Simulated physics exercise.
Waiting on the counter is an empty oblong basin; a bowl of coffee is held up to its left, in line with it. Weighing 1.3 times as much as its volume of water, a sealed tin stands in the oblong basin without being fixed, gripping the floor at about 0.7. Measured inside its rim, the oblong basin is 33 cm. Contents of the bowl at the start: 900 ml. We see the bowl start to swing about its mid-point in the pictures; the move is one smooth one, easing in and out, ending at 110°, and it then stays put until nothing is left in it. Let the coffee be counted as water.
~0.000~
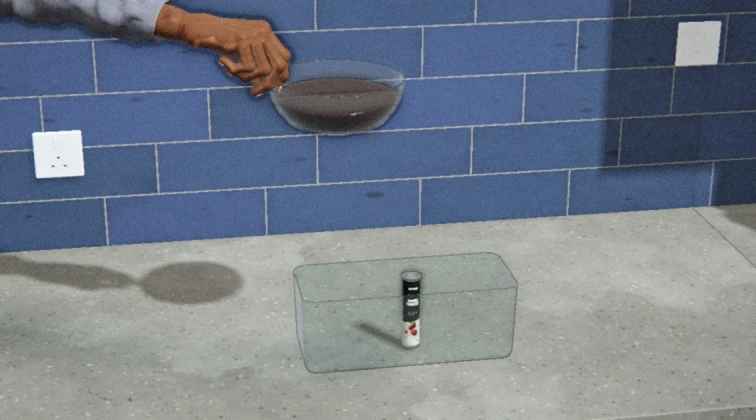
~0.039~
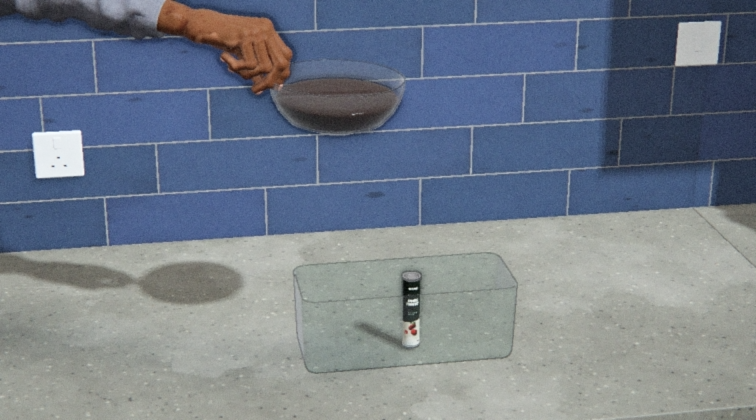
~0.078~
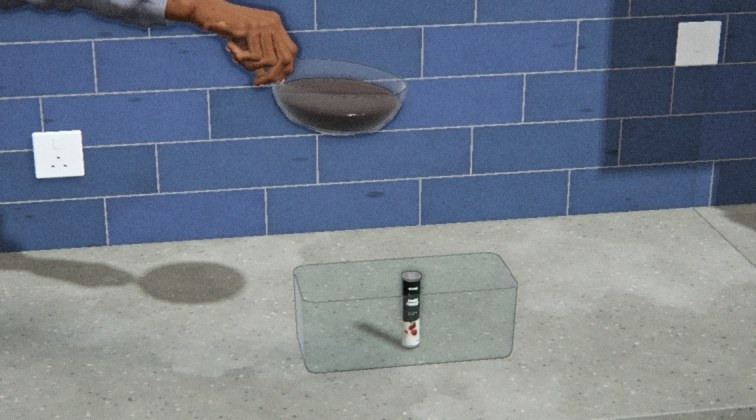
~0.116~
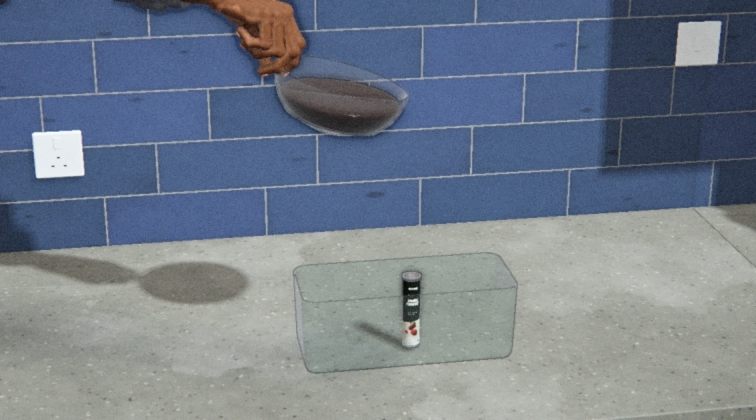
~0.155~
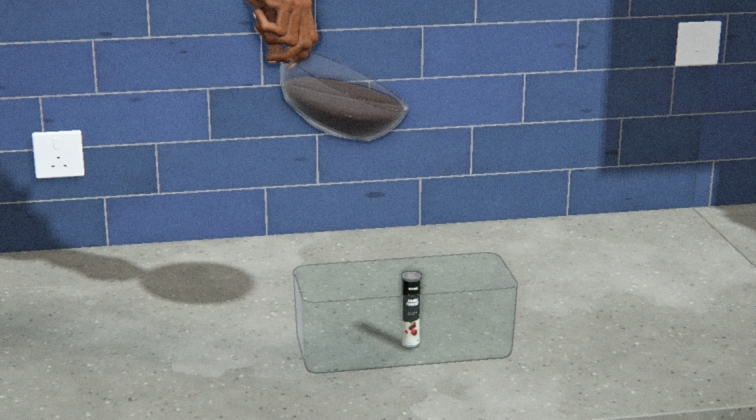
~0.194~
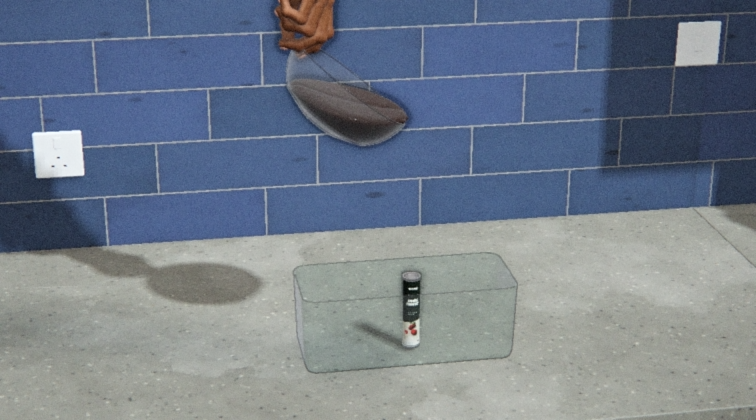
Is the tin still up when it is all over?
No, the tin goes over.
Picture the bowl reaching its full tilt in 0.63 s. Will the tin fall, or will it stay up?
With that tilt, the tin stays on its base.
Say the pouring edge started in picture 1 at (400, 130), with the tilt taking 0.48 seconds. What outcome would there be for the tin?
It does not tip.
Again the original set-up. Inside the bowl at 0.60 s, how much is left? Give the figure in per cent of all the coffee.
I'd say some 0 per cent remains.
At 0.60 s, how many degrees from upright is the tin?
The lean is some 5° away from upright.
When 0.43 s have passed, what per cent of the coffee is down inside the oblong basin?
Roughly 7 percent of it.
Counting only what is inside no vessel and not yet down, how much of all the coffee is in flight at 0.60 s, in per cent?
Near 14 per cent, I'd say.
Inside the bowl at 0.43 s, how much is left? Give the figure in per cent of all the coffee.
Near 2 in a hundred.
By 0.43 s the tilt is 107° and 2 per cent is still to pour; the tin stands where it began.
By 0.60 s the tilt is 110° and 0 per cent is still to pour; the tin stands 2 cm from where it began.
By 0.78 s the tilt is 110° and 0 per cent is still to pour; the tin leans 23°.
By 0.98 s the tilt is 110° and 0 per cent is still to pour; the tin lies on its side.
At rest the tin lies on its side.
